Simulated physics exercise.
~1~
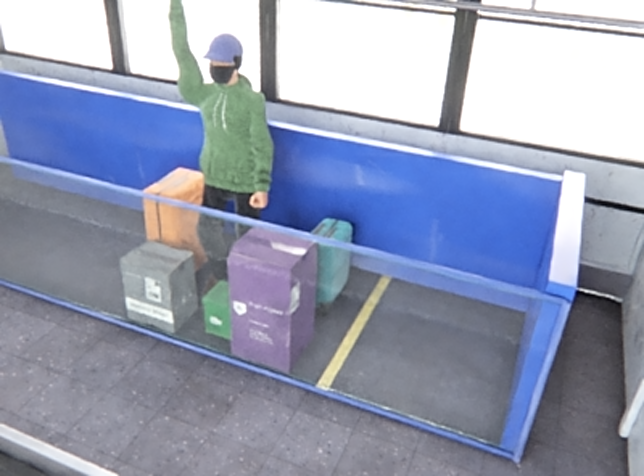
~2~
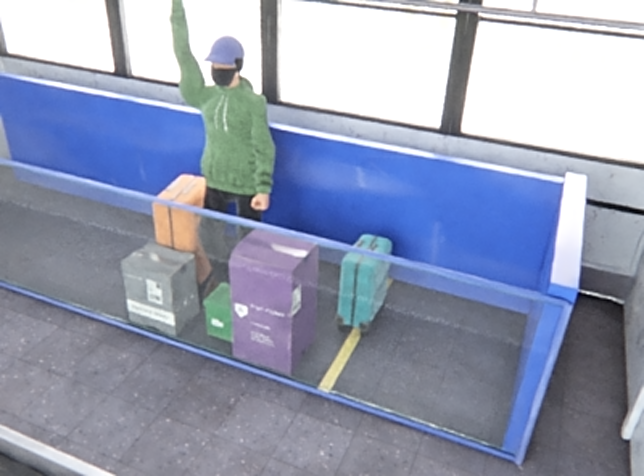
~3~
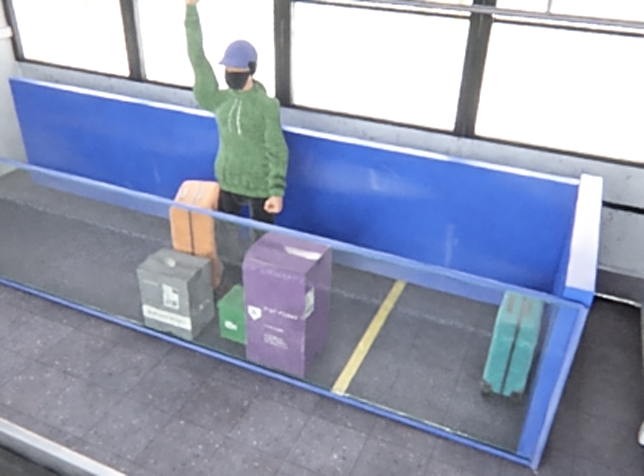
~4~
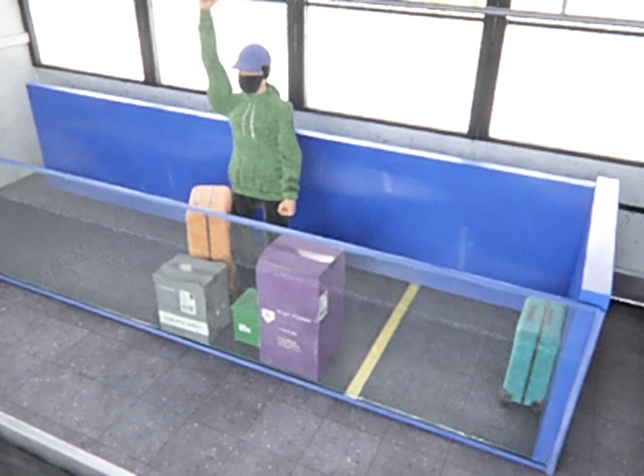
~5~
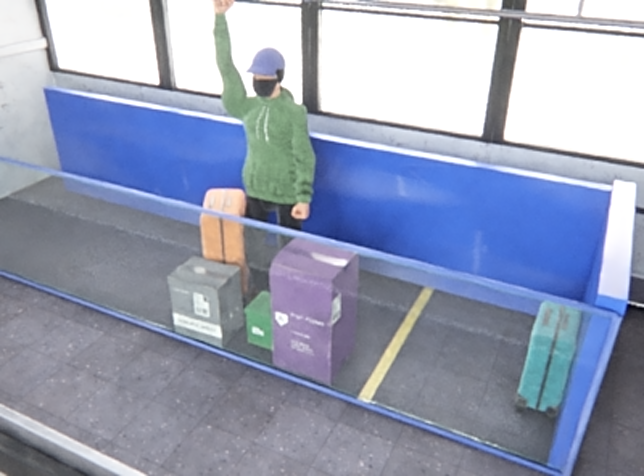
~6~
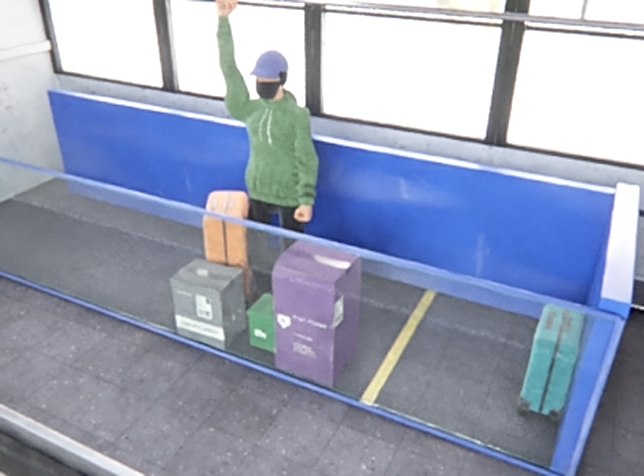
A masked person in a green hoodie and blue cap stood still with one arm raised among bags and boxes while a teal suitcase rolled right, crossed the yellow line and stopped upright near the far end, leaving the tall purple one short of the line.
